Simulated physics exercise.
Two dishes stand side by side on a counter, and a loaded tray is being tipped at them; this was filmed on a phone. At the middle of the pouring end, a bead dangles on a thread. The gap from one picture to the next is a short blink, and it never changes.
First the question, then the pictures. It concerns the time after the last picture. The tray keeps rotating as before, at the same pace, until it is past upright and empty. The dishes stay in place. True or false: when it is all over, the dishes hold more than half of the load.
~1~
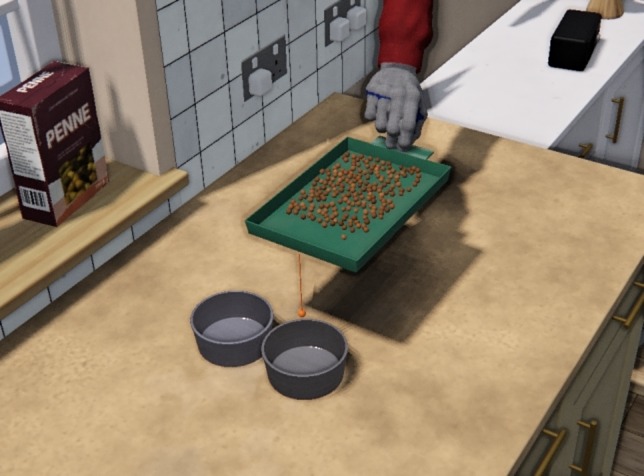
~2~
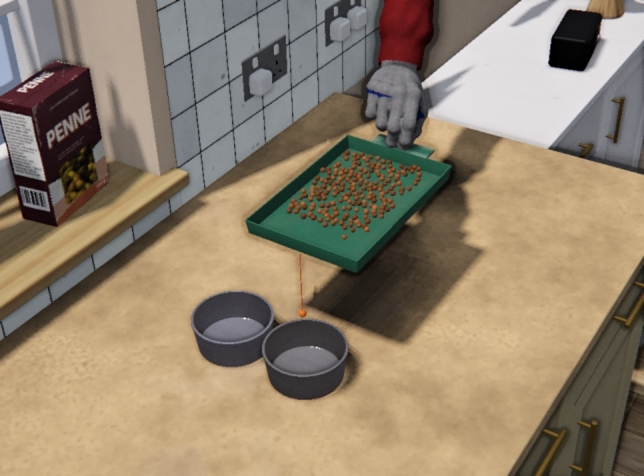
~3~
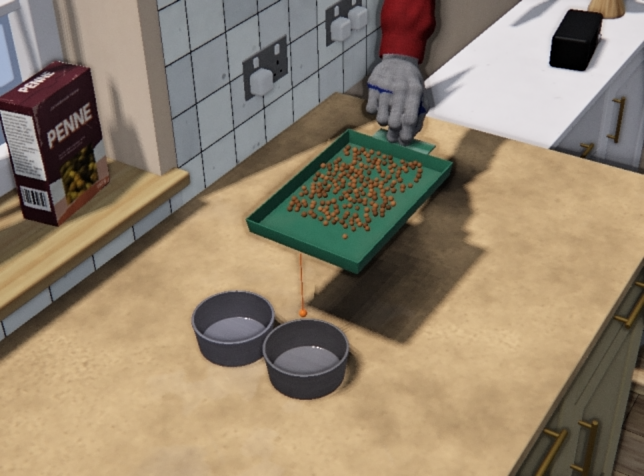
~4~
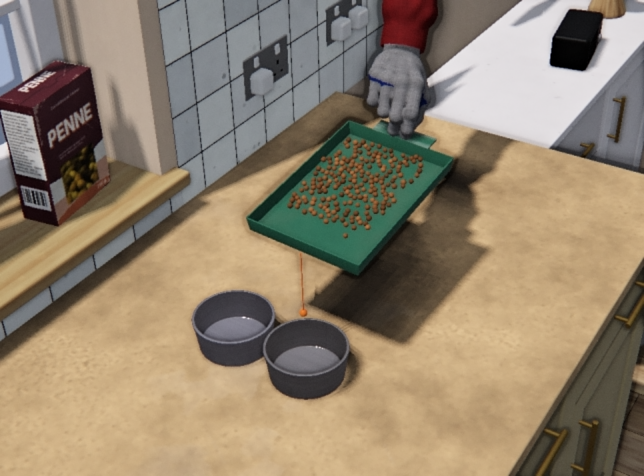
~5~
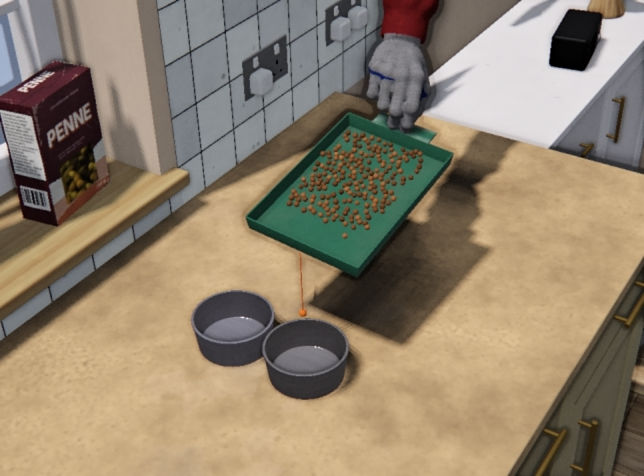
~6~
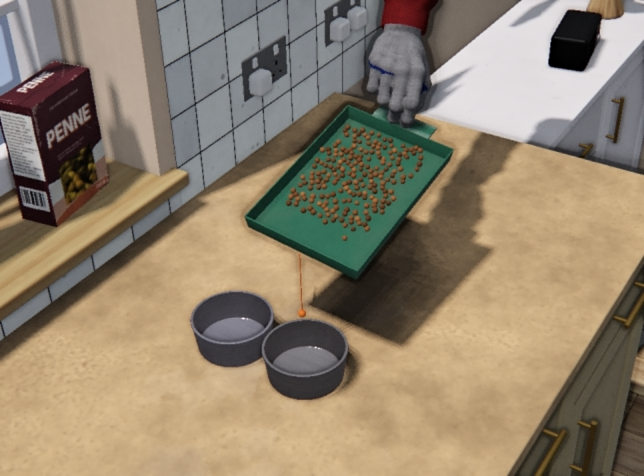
False.
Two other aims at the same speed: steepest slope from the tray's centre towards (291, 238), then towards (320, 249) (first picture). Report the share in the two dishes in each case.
The first try yields 90 percent and the second 80 percent.
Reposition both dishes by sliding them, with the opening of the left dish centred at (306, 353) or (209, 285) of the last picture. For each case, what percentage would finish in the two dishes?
Roughly 30% the first time and 0% the second time.
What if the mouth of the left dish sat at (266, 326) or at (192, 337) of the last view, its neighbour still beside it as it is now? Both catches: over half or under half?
Result - try one, past the halfway mark; try two, below the halfway mark.
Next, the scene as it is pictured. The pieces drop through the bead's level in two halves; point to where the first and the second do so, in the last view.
Around (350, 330) first; around (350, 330) second.
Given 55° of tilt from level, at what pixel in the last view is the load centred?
Somewhere around pixel (353, 253) in the last picture.
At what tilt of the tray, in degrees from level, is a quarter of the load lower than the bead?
It is at around 95 degrees.
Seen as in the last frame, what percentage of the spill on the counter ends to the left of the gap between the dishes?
0 %, near enough.
Shortly afterwards, tray tipped steeply; all but a few on the tray; only a few outside both; only a few in the air.
Next, tray tipped right over; the bulk on the tray; only a few in the right dish; a little outside both; only a few in the air.
Some moments later, tray tipped past a quarter turn; a little in the right dish; the bulk outside both.
In the end, tray tipped past a quarter turn; a little in the right dish; none at all in the left dish; the bulk outside both.
